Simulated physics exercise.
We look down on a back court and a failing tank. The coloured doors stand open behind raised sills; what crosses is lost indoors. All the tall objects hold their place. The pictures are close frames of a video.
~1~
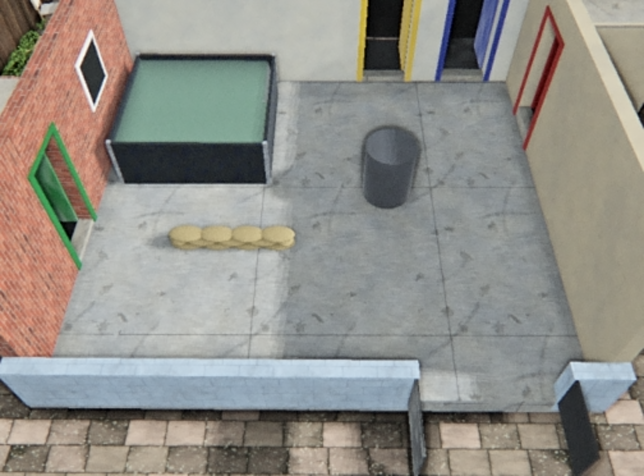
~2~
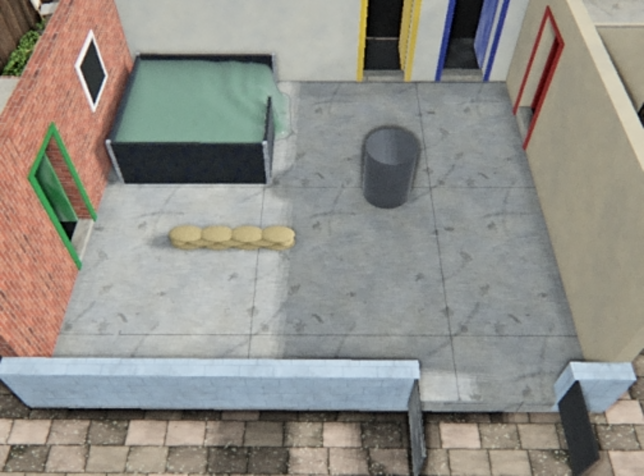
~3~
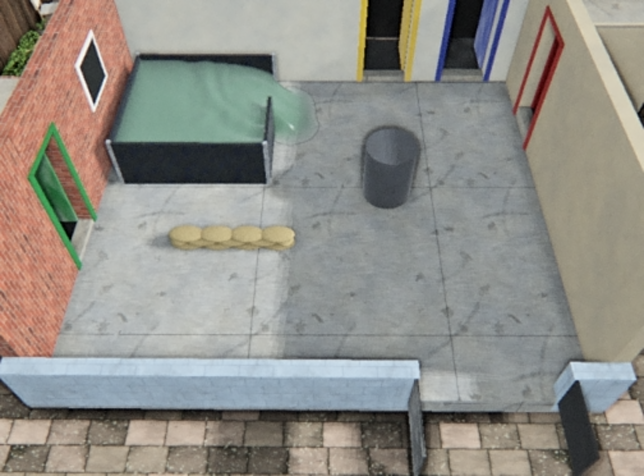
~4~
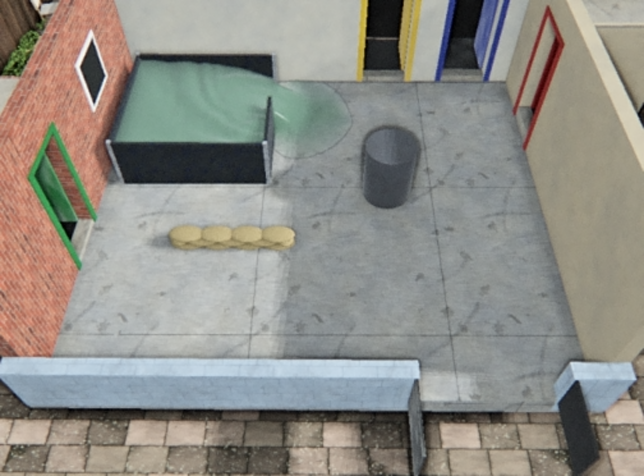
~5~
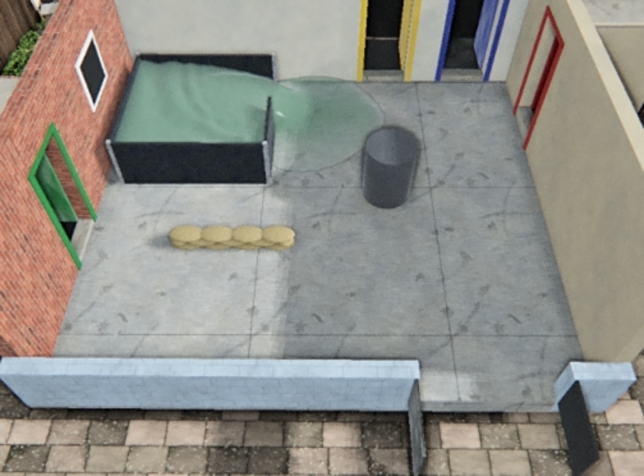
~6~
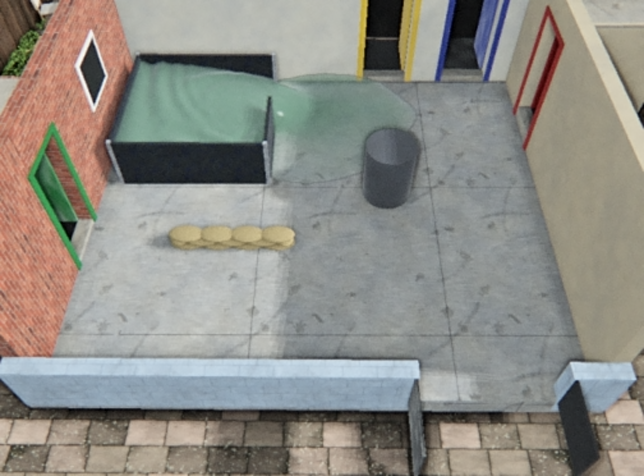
Walled back court with coloured doorways, green water pouring from a dark tank's right side and spreading behind a grey cylinder.
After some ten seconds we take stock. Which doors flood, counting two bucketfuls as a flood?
In the end: The green door admits no more than that; the yellow door lets in a lot; the red door lets in a lot; the blue door lets in a lot.
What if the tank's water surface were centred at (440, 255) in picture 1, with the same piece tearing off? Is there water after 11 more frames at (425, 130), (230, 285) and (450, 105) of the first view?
One after the other: Under water, not flooded, wet.
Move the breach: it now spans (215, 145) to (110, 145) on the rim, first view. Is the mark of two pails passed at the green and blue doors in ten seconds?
My reading: Green takes more, blue passes that mark.
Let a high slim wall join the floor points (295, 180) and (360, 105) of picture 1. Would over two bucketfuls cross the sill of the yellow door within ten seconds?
One by one: The yellow door lets more in.
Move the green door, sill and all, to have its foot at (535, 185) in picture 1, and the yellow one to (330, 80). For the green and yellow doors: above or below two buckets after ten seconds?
In short: Green door lets more in, yellow door lets more in.
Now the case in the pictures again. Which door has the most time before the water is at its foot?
Last comes the door marked green.
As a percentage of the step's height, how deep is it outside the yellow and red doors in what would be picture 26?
In turn 150 and 150 per cent.
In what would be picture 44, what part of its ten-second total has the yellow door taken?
About 95 per cent.
A moment on, water covers 25 % of the floor; the green door not reached, the yellow door under two buckets in, the red door wet at the sill, nothing in, the blue door wet at the sill, nothing in.
Next, water covers 35 % of the floor; the green door not reached, the yellow door over two buckets in, the red door under two buckets in, the blue door wet at the sill, nothing in.
Then, water covers 45 % of the floor; the green door not reached, the yellow door over two buckets in, the red door far over two buckets in, the blue door over two buckets in.
Later, water covers 70 % of the floor; the green door not reached, the yellow door far over two buckets in, the red door far over two buckets in, the blue door far over two buckets in.
In the end, water covers 90 % of the floor; the green door wet at the sill, nothing in, the yellow door far over two buckets in, the red door far over two buckets in, the blue door far over two buckets in.
